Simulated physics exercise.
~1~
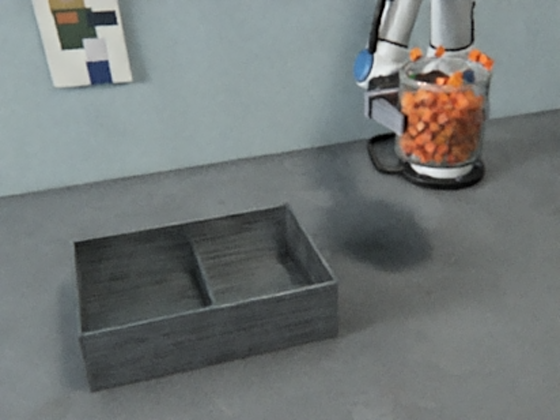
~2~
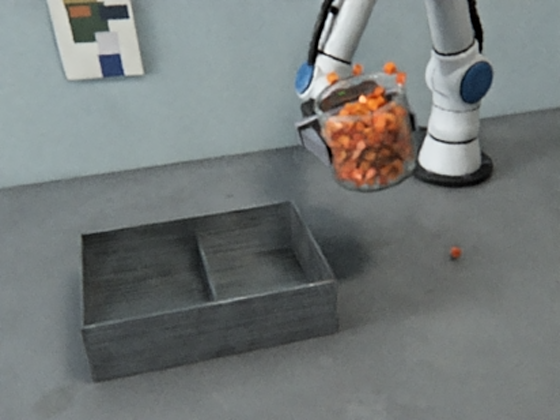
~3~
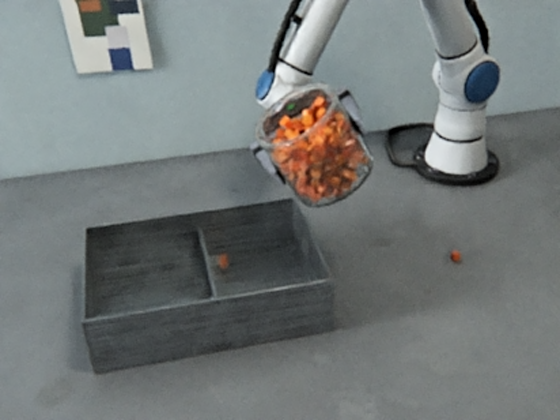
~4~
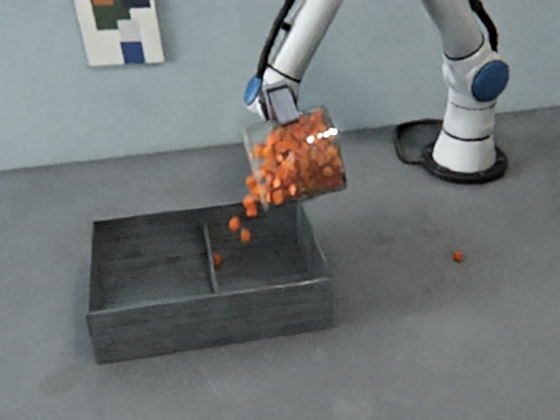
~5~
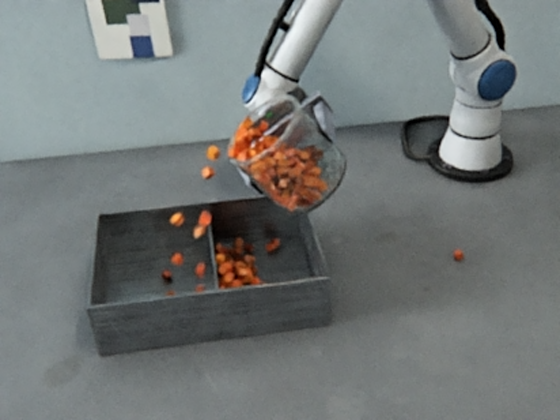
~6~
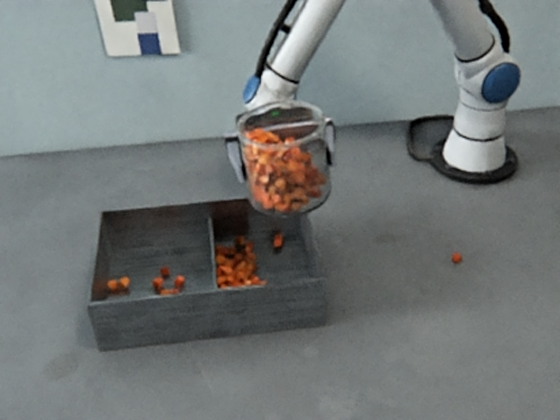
A white robot arm with blue joint caps grips a clear cup heaped with orange vegetable dice, seen from slightly above on a grey table top before a pale blue wall with a colourful picture at upper left. A dark grey open box, split in two by a cross wall, stands at left. The arm carries the cup left over the box, and one piece drops onto the table. It tips the cup, spilling dice mostly into the right part and a few into the left. Finally the cup is upright again, still holding most of the dice.
